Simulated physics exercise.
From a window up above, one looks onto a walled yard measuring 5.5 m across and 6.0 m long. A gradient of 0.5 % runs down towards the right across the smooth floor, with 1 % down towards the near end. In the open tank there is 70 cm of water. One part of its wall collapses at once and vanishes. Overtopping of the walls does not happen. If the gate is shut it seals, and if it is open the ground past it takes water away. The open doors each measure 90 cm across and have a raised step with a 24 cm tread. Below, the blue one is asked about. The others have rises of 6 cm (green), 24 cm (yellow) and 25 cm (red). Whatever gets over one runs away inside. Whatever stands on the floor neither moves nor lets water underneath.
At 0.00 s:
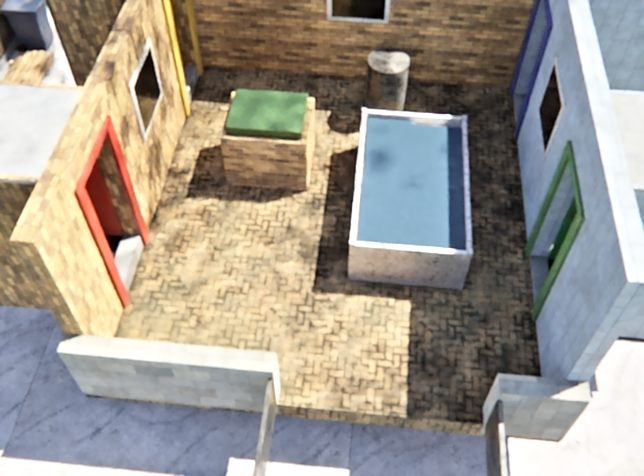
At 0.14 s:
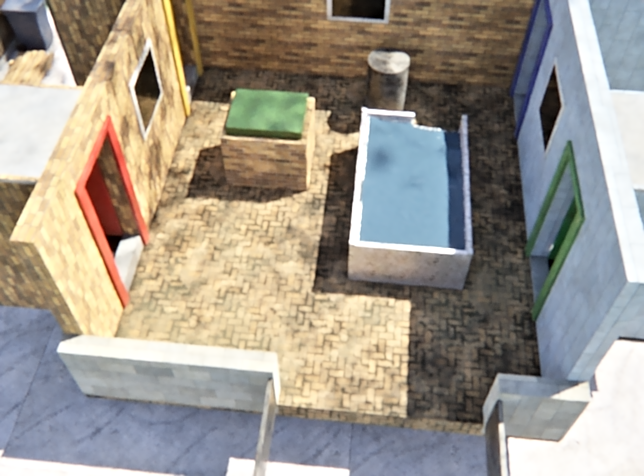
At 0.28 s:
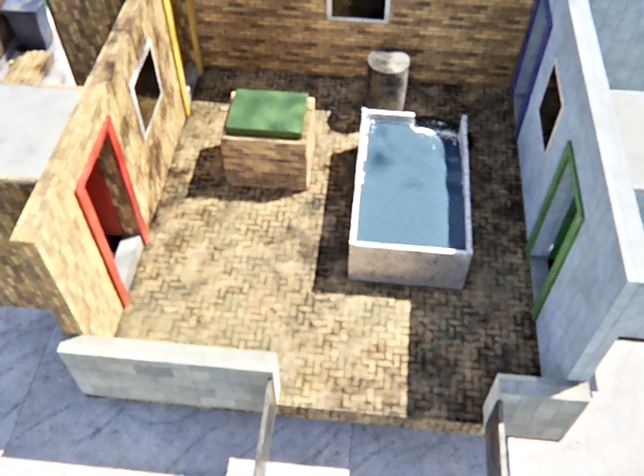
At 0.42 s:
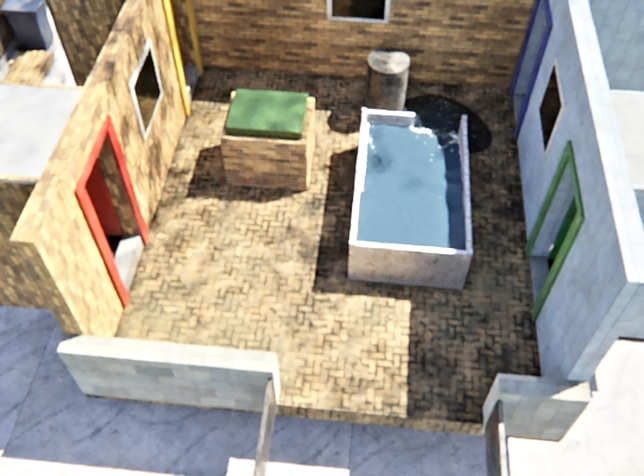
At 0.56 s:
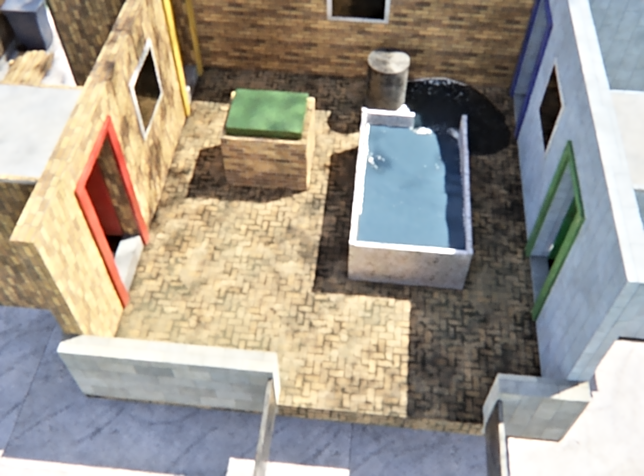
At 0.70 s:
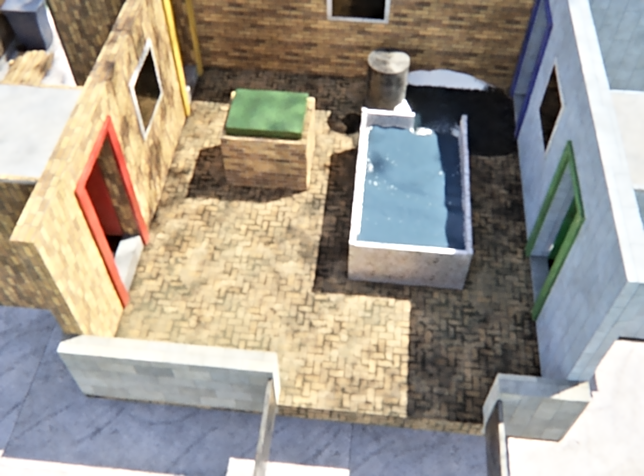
Water pouring from the broken far side of an open tank in a walled yard, spreading darkly across paving to the blue door.
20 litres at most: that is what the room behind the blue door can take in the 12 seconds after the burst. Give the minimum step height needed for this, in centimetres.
Roughly 30 centimetres.
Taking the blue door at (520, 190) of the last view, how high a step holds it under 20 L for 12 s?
5.5 cm.
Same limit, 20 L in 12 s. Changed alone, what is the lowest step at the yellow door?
At yellow, about 11.0 cm.
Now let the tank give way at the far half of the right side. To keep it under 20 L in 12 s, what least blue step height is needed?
It needs to be about 24 cm high.
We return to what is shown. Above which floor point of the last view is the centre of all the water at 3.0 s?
Approximately (406, 168).
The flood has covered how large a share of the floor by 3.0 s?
Close to 40 per cent is wet.
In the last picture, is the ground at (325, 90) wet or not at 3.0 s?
At that moment it's submerged.
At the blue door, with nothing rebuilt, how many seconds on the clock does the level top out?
I'd guess close to 2.6 seconds.
After 1.4 s water covers 20 % of the floor, deepest (46 cm) near (507, 90); 25 cm at the blue door, 9 litres in over its 10 cm step.
After 3.0 s water covers 40 % of the floor, deepest (32 cm) near (507, 90); 28 cm at the blue door, 185 litres in over its 10 cm step.
After 12.0 s water covers 95 % of the floor, deepest (12 cm) near (507, 394); 10 cm at the blue door, 448 litres in over its 10 cm step.
At the blue door as built, the water arrived by 0.7 s and peaked near 30 cm at 2.6 s.
With a step of 27.5 cm, 32 litres would have come in within the 12 s; with 37 cm, 2 litres. So under 20 litres takes about 30 cm.
